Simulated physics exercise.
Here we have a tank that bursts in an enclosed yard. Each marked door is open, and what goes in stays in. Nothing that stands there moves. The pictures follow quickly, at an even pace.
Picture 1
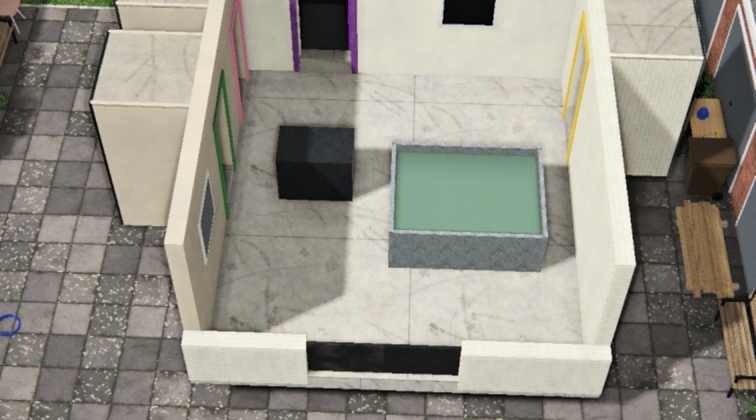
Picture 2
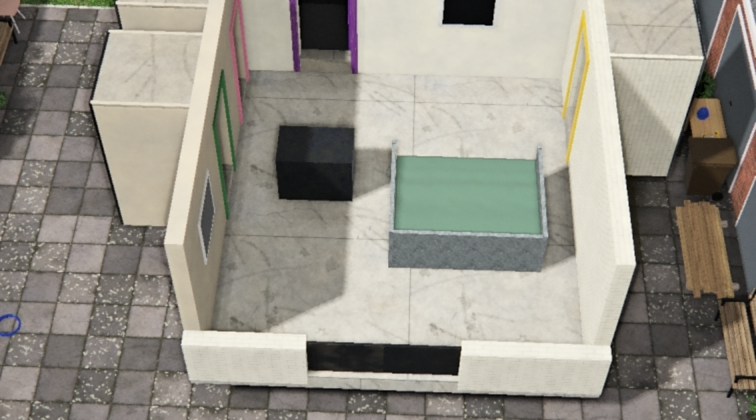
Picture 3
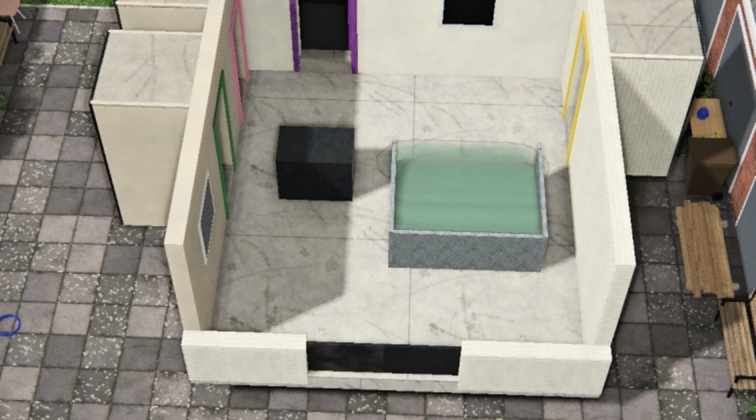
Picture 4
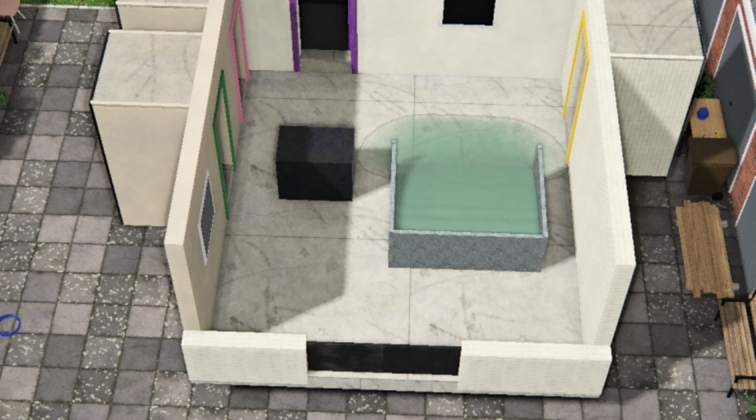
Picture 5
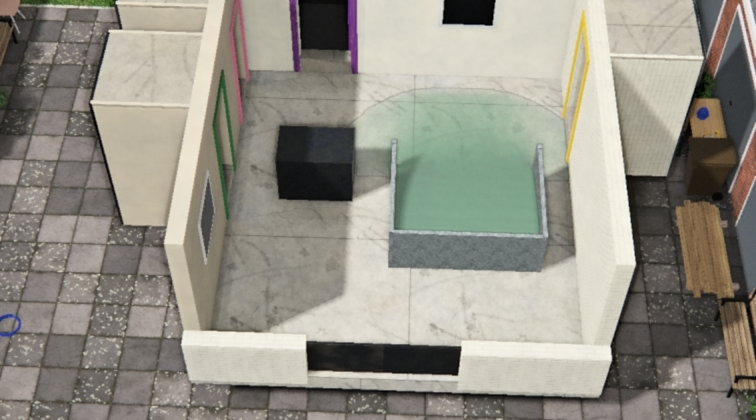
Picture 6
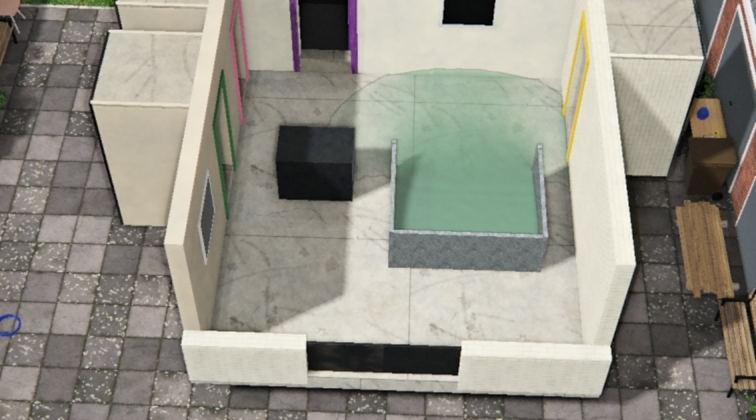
Green water pours out of the open tank's far side and spreads across the pale floor.
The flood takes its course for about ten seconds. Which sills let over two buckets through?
The yellow door admits no more than that; the green door admits no more than that; the pink door lets in a lot; the purple door admits no more than that.
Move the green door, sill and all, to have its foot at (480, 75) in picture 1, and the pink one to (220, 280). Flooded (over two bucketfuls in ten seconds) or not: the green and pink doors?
My reading: Green door lets more in, pink door takes less.
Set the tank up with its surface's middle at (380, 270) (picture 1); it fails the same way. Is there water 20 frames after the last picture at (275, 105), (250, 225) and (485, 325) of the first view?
One after the other: Flooded, under water, not flooded.
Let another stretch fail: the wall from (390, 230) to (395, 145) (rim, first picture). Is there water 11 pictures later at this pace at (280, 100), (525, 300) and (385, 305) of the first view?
In that order: Covered, not flooded, no water.
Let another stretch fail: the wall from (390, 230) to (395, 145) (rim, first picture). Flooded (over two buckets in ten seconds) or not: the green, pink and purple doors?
Green is over, pink passes that mark, purple lets less in.
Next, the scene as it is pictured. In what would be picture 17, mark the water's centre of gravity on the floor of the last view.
Roughly at (447, 140).
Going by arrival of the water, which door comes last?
I say the door marked green.
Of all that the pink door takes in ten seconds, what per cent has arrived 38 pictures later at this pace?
I make it 90 per cent.
A moment on, water covers 35 % of the floor; the yellow door wet at the sill, nothing in, the green door not reached, the pink door not reached, the purple door wet at the sill, nothing in.
Next, water covers 35 % of the floor; the yellow door wet at the sill, nothing in, the green door not reached, the pink door over two buckets in, the purple door wet at the sill, nothing in.
Then, water covers 55 % of the floor; the yellow door under two buckets in, the green door wet at the sill, nothing in, the pink door far over two buckets in, the purple door wet at the sill, nothing in.
Later, water covers 90 % of the floor; the yellow door under two buckets in, the green door wet at the sill, nothing in, the pink door far over two buckets in, the purple door wet at the sill, nothing in.
In the end, water covers 95 % of the floor; the yellow door under two buckets in, the green door wet at the sill, nothing in, the pink door far over two buckets in, the purple door wet at the sill, nothing in.
